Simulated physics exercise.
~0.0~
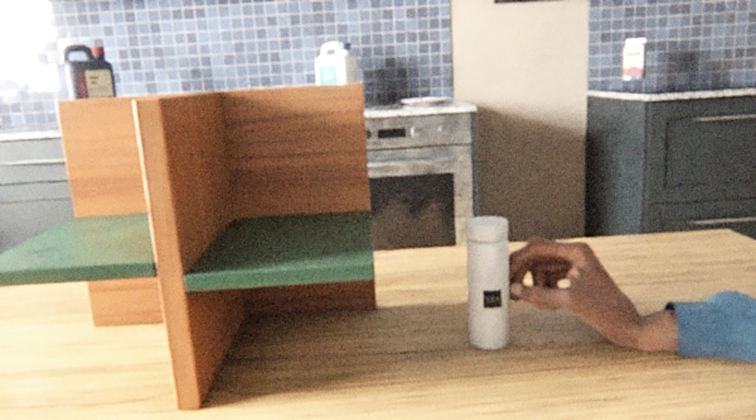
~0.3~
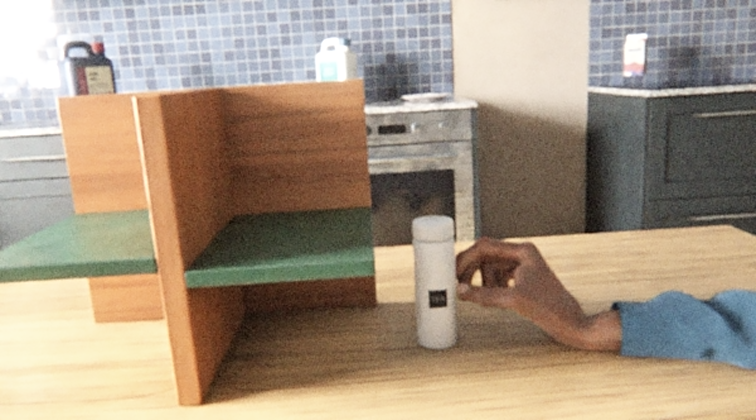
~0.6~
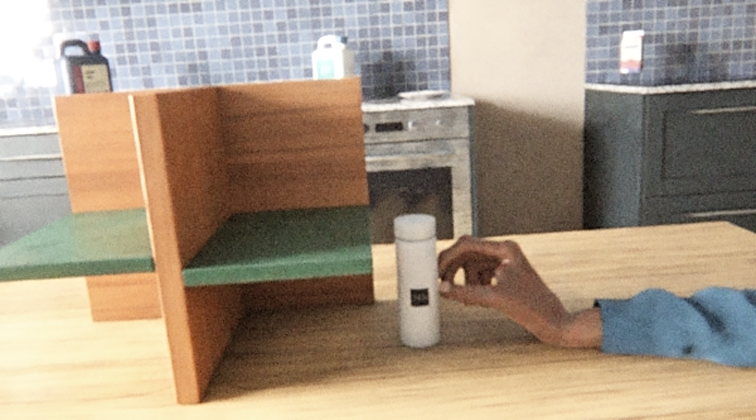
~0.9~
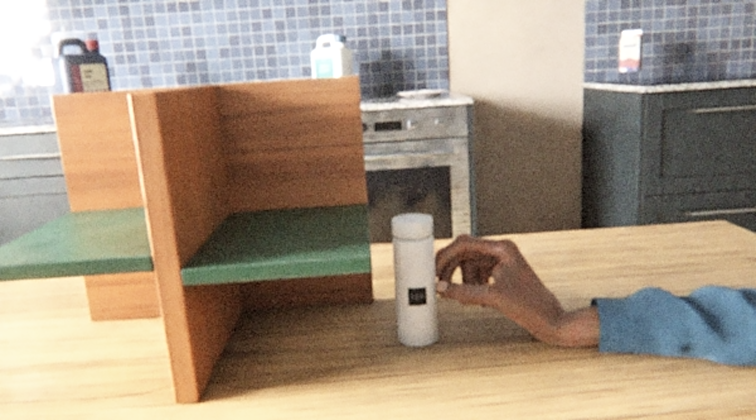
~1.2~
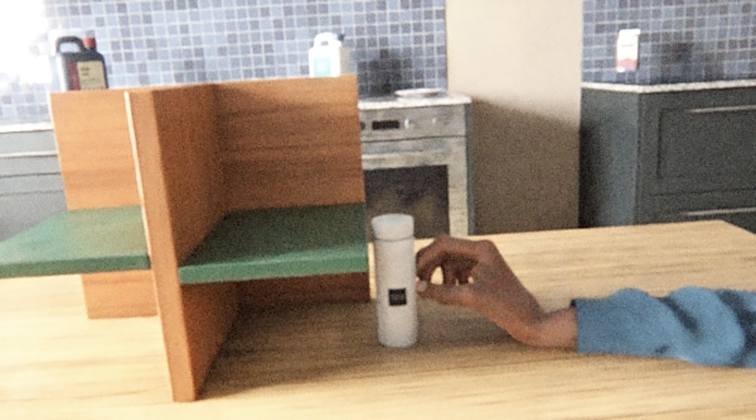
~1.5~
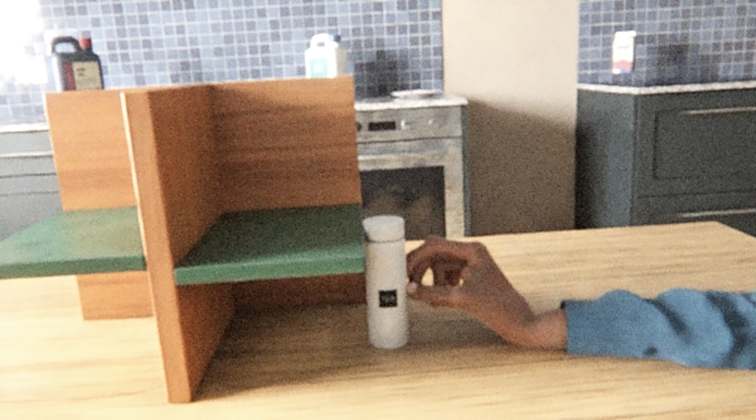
A hand in a blue sleeve, reaching in from the right, holds a slim white shaker with a small dark label upright on a pale wooden table. To its left stands an orange-brown wooden unit with green shelves on either side of an upright panel, seen from the front by a slightly swaying camera. Behind are a blue tiled wall, an oven, dark cabinets and a few containers. The hand pushes the shaker left toward the low green shelf, slows almost to a standstill, then moves it on. Finally the shaker, still upright and held, stops at the shelf's right edge.
